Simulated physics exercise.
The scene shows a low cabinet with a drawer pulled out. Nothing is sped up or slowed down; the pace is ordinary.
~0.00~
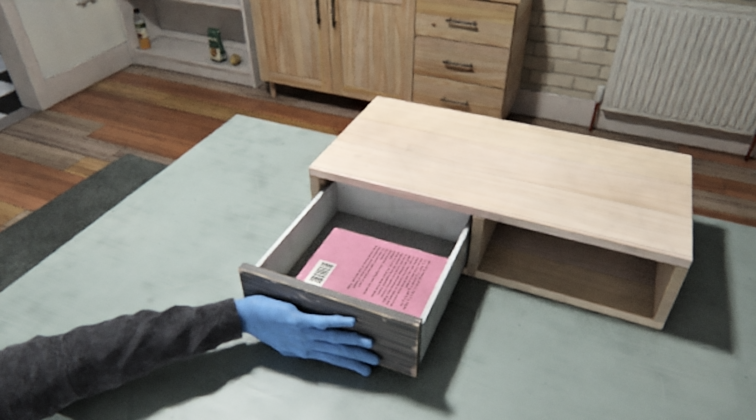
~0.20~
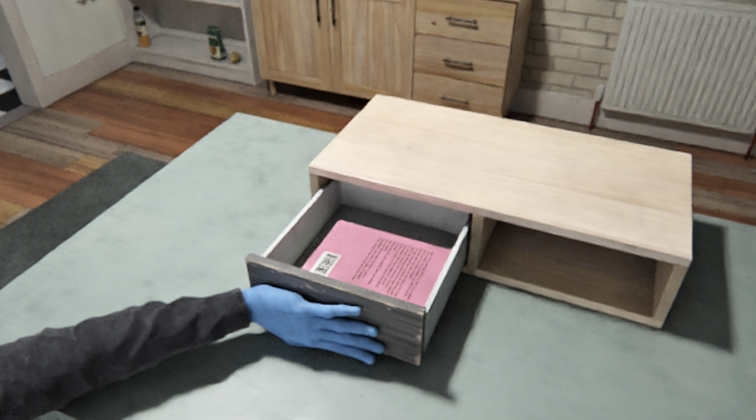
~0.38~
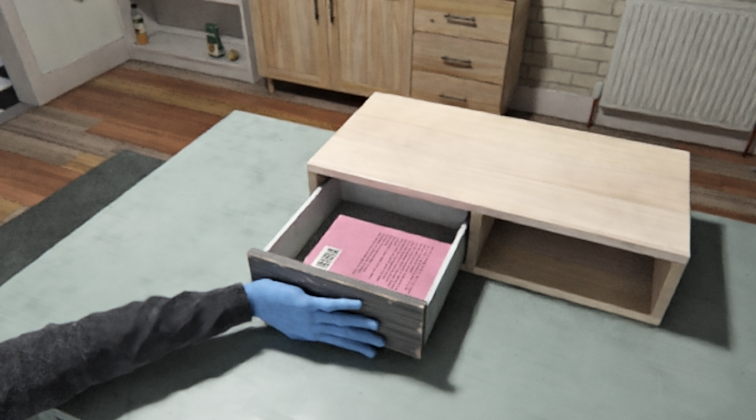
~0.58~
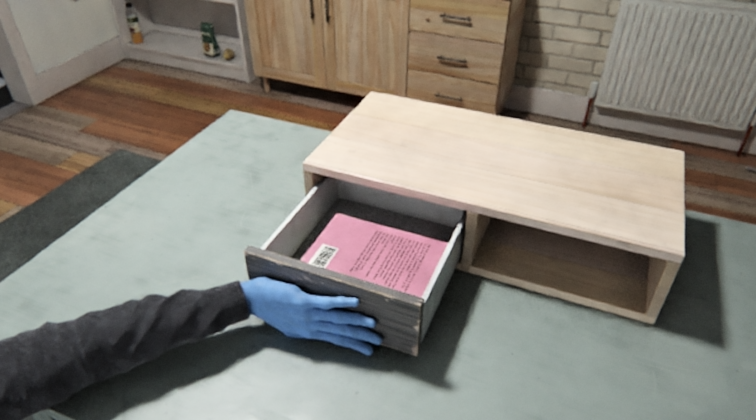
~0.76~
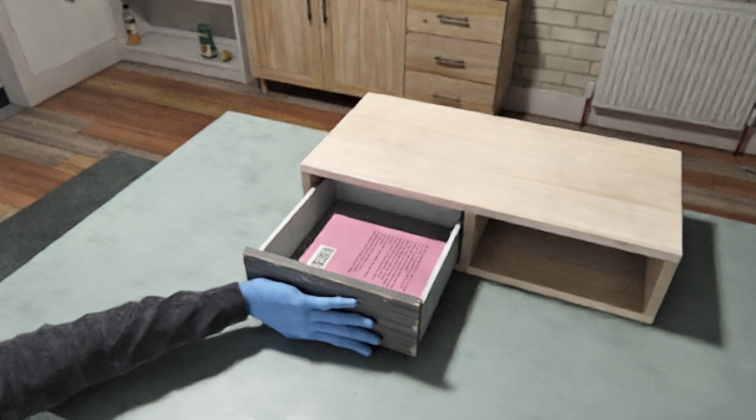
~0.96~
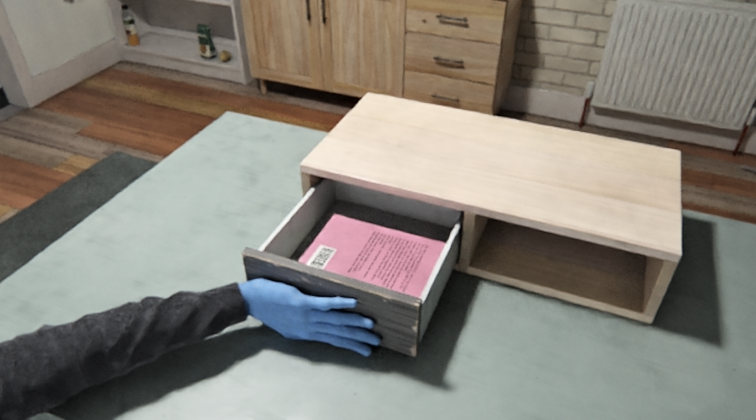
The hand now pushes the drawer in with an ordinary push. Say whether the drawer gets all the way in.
In the end, the drawer closes completely.
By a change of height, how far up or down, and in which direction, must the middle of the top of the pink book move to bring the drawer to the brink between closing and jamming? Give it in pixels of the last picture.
It needs a shift of 28 pixels in the upward direction.
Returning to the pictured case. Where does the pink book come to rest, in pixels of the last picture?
Its middle settles around (417, 191) in the last picture.
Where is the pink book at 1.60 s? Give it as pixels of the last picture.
(399, 222).
By 1.34 s, drawer starting in.
By 1.60 s, drawer about half in.
By 1.80 s, drawer nearly in.
When it is over (2.4 s), the drawer goes all the way in.
